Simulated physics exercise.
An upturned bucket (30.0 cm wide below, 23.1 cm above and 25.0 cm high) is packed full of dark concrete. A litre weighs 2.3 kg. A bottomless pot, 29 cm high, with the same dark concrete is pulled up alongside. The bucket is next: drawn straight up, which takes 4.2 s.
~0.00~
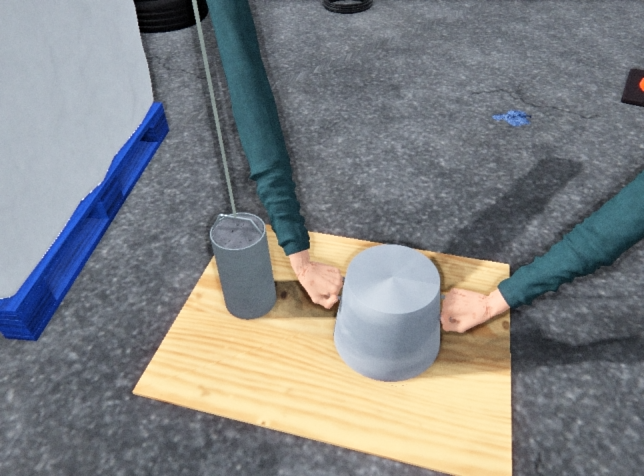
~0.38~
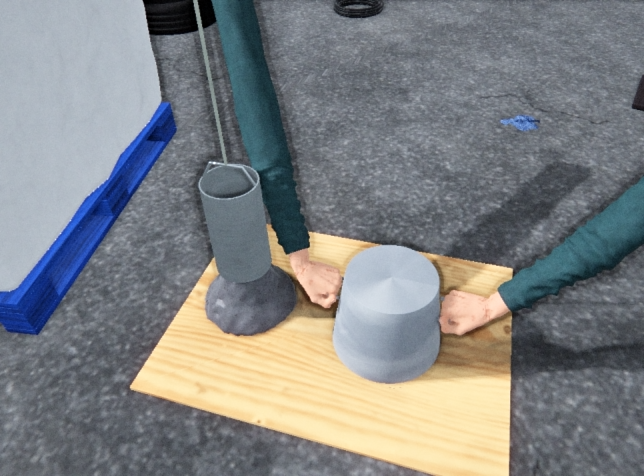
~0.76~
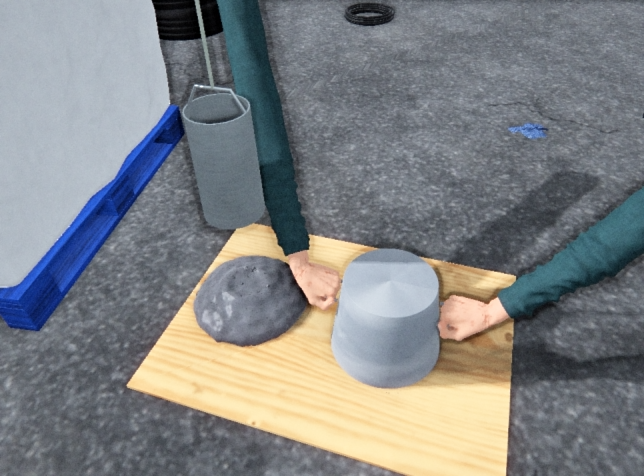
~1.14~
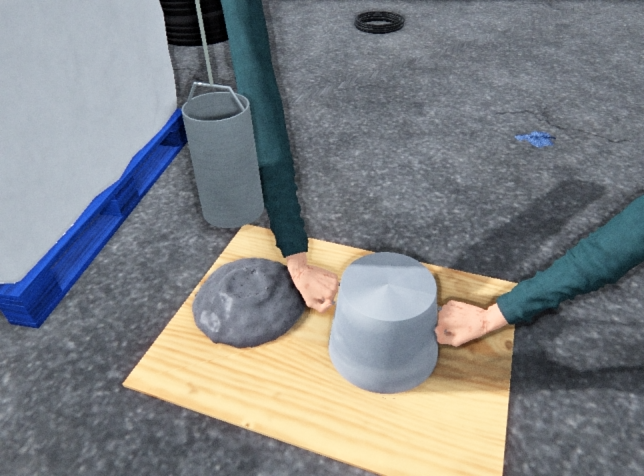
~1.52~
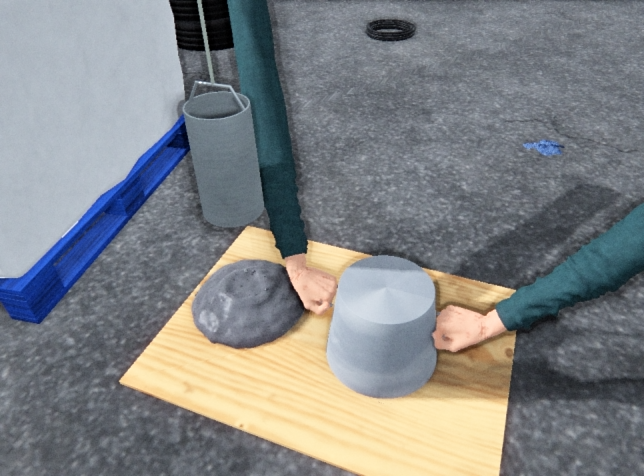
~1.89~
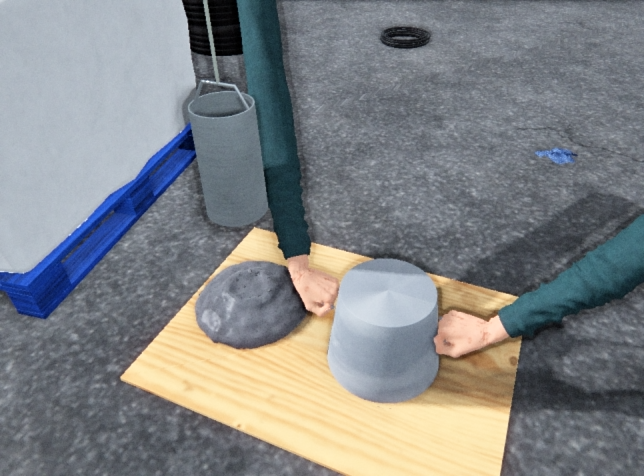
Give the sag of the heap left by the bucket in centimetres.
Close to 14 centimetres.
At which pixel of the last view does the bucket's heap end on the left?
Around (285, 360).
After 2.9 s, the bucket is up 5.4 cm; the dark concrete has come down 6.1 cm to 19 cm and is 43 cm wide.
After 4.0 s, the bucket is up 16 cm; the dark concrete has come down 14 cm to 11 cm and is 54 cm wide.
After 5.0 s, the bucket is up 25 cm; the dark concrete has come down 14 cm to 11 cm and is 54 cm wide.
After 6.3 s, the bucket is clear; the dark concrete has come down 14 cm to 11 cm and is 54 cm wide.
After 6.8 s, at rest, the bucket is clear; the dark concrete has come down 14 cm to 11 cm and is 54 cm wide.
